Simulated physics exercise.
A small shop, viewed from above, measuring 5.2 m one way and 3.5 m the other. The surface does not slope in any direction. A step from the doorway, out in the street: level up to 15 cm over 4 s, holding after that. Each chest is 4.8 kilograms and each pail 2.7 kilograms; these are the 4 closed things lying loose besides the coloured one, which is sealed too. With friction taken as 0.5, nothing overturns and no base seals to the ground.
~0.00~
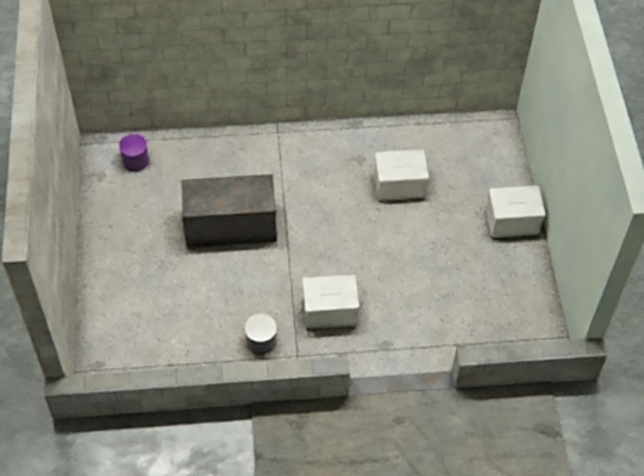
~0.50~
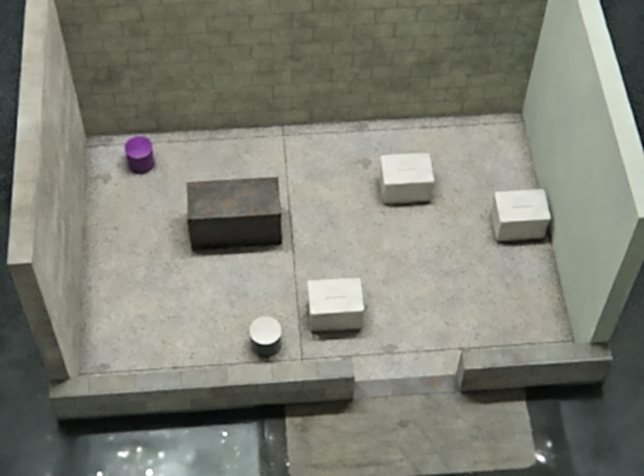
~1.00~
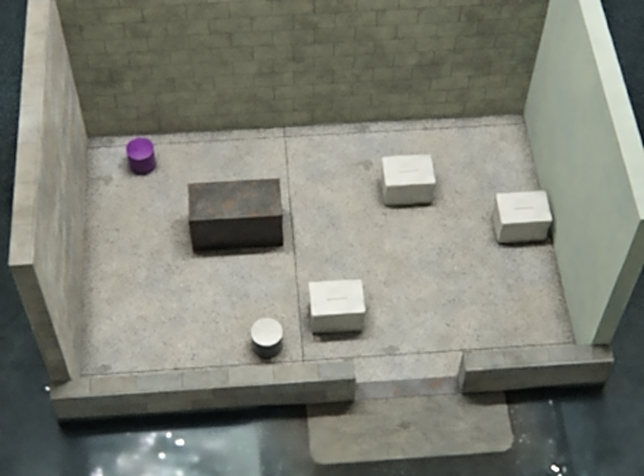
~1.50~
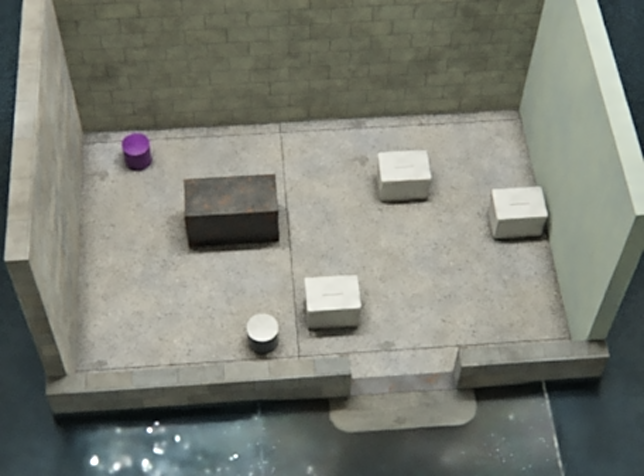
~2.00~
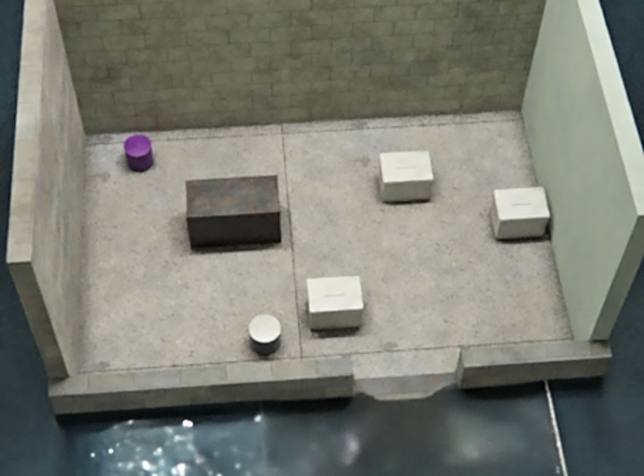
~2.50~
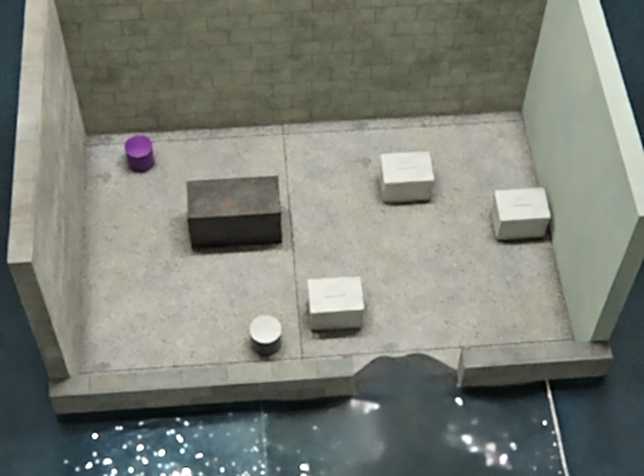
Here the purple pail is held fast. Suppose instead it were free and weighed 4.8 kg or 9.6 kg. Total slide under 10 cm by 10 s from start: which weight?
It will manage with the smaller ballast.
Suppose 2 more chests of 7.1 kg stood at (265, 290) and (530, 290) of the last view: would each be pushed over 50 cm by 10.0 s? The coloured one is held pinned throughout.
Taking them in order, the first is inside the line and the second is inside the line.
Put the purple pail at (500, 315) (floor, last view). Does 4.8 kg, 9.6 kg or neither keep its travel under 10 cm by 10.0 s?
Result: Both pass.
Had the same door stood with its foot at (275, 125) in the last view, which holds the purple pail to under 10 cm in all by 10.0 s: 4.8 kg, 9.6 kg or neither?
That way, the small mass suffices.
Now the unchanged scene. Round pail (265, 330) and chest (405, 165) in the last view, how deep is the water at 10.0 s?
Close to 1 and 8 centimetres.
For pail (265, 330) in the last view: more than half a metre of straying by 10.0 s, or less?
I'd say it falls below.
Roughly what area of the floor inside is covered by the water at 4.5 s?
Somewhere about 4.5 m2, give or take.
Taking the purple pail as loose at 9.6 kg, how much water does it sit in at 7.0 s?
About 0 cm.
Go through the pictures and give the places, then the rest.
The first frame shows the purple pail at (133, 145) rests on the ground; 0.0 m2 under water; 0 of 5 have shifted.
The second frame shows the purple pail at (138, 147), on the bottom; 0.0 m2 under water; 0 of 5 have shifted.
The third frame shows the purple pail at (140, 148), on the bottom; water covers 0.0 m2; 0 of 5 have shifted.
The fourth frame shows the purple pail at (136, 144), on the bottom; water covers 0.0 m2; 0 of 5 have shifted.
The fifth frame shows the purple pail at (138, 145) rests on the ground; water covers 0.0 m2; 0 of 5 have shifted.
The sixth frame shows the purple pail at (138, 146) rests on the ground; 0.2 m2 under water; 0 of 5 have shifted.
After 3.5 s the purple pail would be 0 cm from its start with 4.8 kg and 0 cm from its start with 9.6 kg; 0 cm of water round it then.
After 4.5 s the purple pail would be 0 cm from its start with 4.8 kg and 0 cm from its start with 9.6 kg; 0 cm of water round it then.
After 7.0 s the purple pail would be 0 cm from its start with 4.8 kg and 0 cm from its start with 9.6 kg; 0 cm of water round it then.
After 10.0 s the purple pail would be 0 cm from its start with 4.8 kg and 0 cm from its start with 9.6 kg; 2 cm of water round it then.
